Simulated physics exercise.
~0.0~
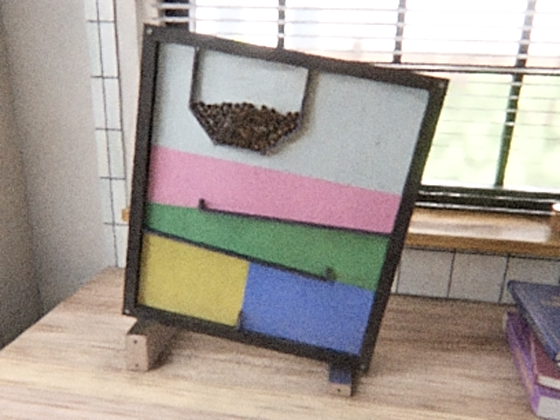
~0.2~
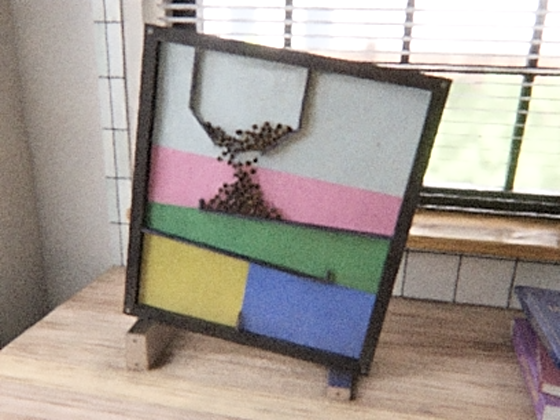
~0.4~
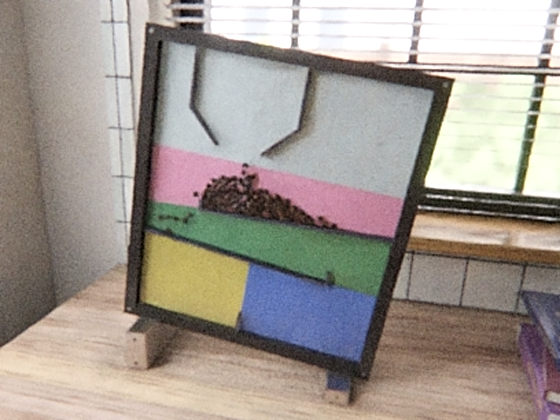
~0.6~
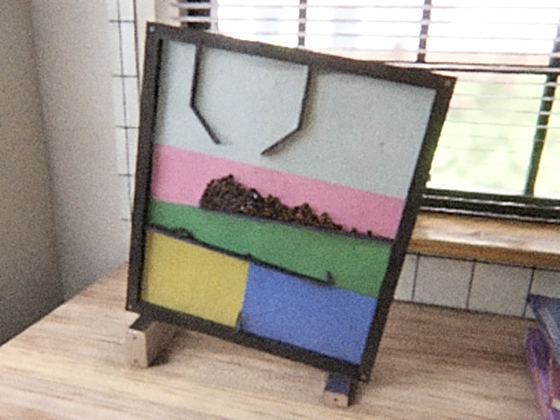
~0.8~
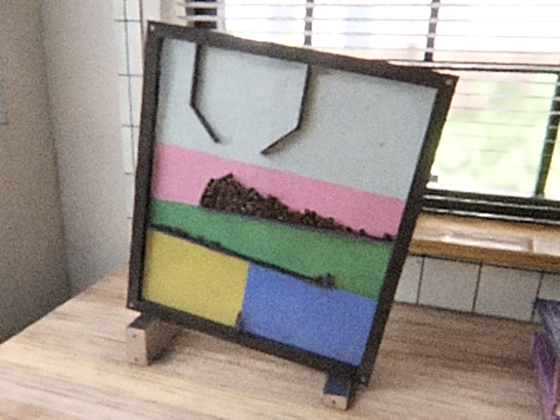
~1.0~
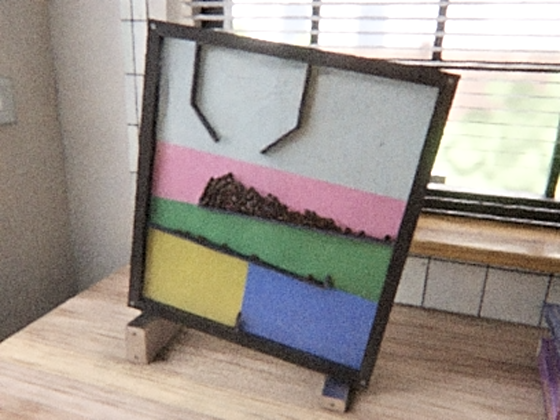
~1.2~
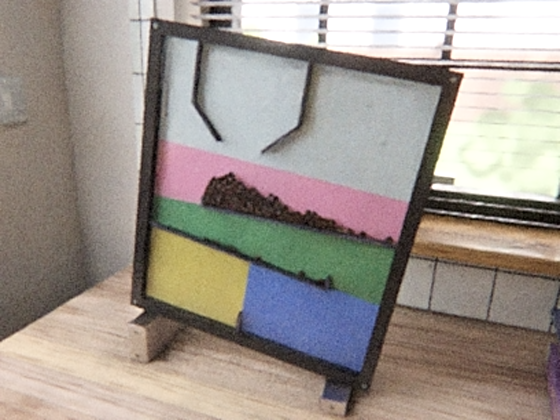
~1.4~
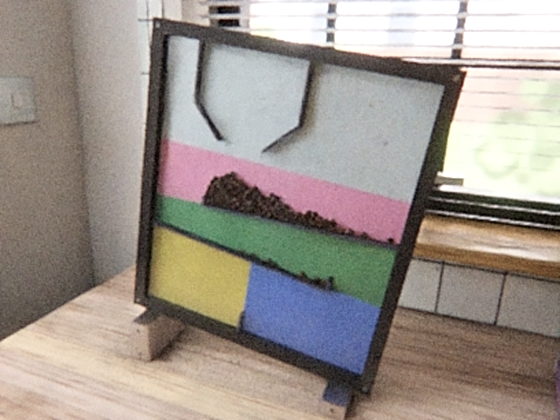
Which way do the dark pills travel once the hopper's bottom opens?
They move down, dropping out of the hopper and onto the ledges below it.
